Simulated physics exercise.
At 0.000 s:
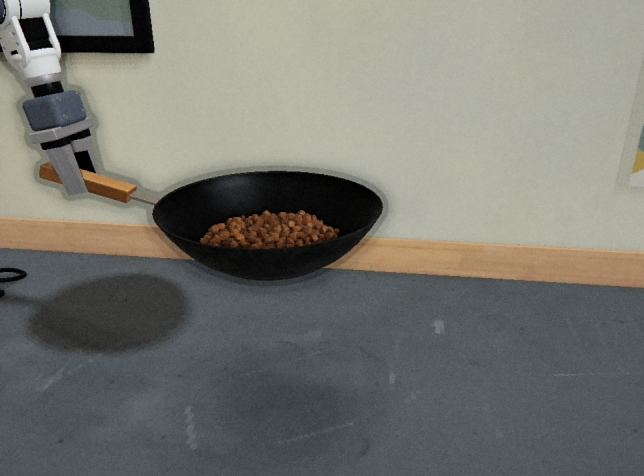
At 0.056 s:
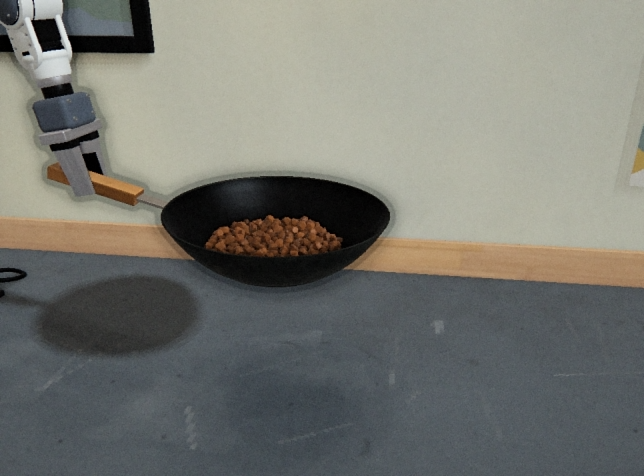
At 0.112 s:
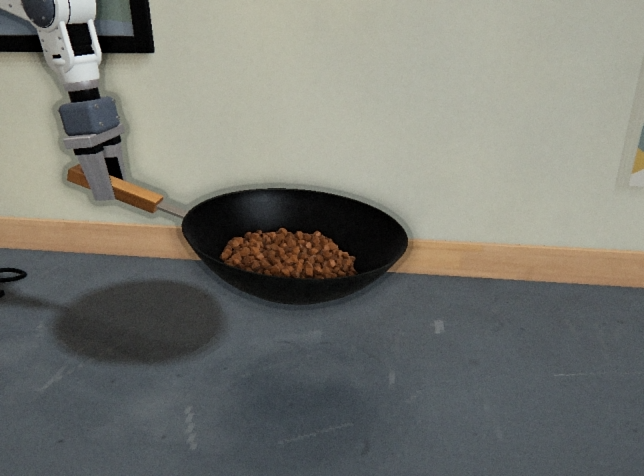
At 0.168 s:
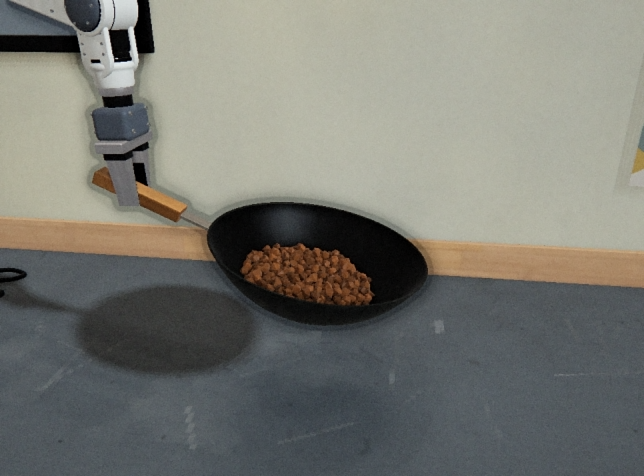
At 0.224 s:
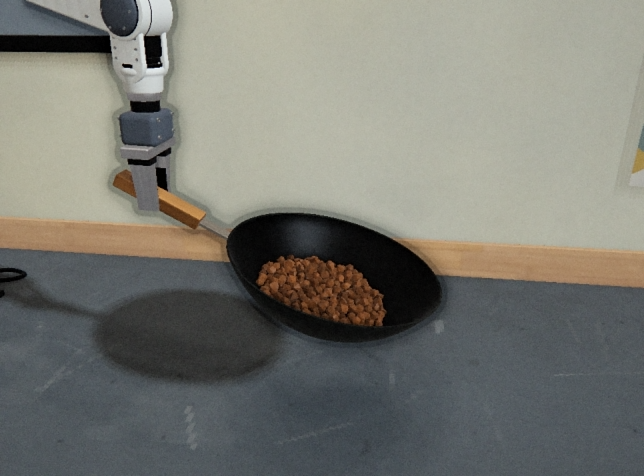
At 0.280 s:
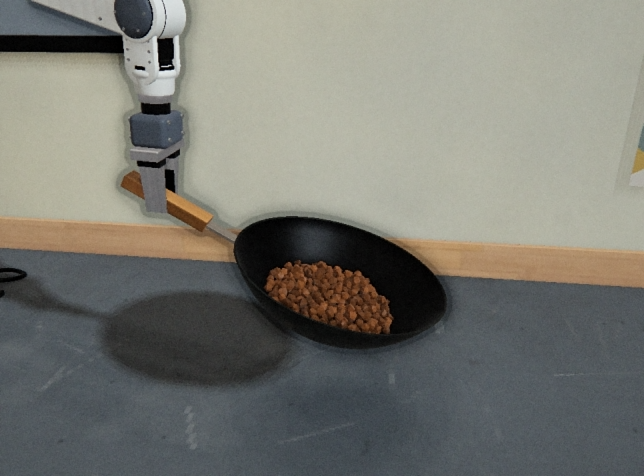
Above a scratched grey surface beside a pale wall, a robot arm grips the wooden handle of a black wok holding brown pellets, moves it a short way right and slightly lower, and gradually tilts its far side downward.
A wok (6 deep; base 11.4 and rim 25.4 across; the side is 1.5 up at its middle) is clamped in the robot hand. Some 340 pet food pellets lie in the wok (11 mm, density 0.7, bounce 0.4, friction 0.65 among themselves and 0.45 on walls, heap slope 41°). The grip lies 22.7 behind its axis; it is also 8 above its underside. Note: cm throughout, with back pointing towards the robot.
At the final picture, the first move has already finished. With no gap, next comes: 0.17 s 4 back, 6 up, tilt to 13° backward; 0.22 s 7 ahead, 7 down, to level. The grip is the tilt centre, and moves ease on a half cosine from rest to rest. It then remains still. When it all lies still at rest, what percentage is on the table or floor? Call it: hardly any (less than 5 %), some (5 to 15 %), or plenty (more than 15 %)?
I would call it plenty.
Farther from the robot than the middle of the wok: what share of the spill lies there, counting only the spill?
That comes to around 0 percent.
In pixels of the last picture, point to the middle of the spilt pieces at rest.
Roughly (237, 392).
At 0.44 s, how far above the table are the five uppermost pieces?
Around 36 cm above the table.
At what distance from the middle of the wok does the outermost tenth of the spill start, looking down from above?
Around 30 centimetres.
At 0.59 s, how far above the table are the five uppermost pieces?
Estimate above table: About 44 centimetres.
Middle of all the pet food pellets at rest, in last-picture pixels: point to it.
(334, 268).
By 0.44 s, tilted 13° backward, highest piece 37 above the table; 337 in the wok.
By 0.59 s, tilted 4° backward, highest piece 44 above the table; 47 in the wok, 290 in flight or on a rim.
By 0.87 s, level, highest piece 23 above the table; 261 in the wok, 53 on the table or floor, 23 in flight or on a rim.
By 1.92 s, level, highest piece 23 above the table; 261 in the wok, 76 on the table or floor.
Final count, 261 in the wok, 76 on the table or floor. That is 23 % on the table or floor.
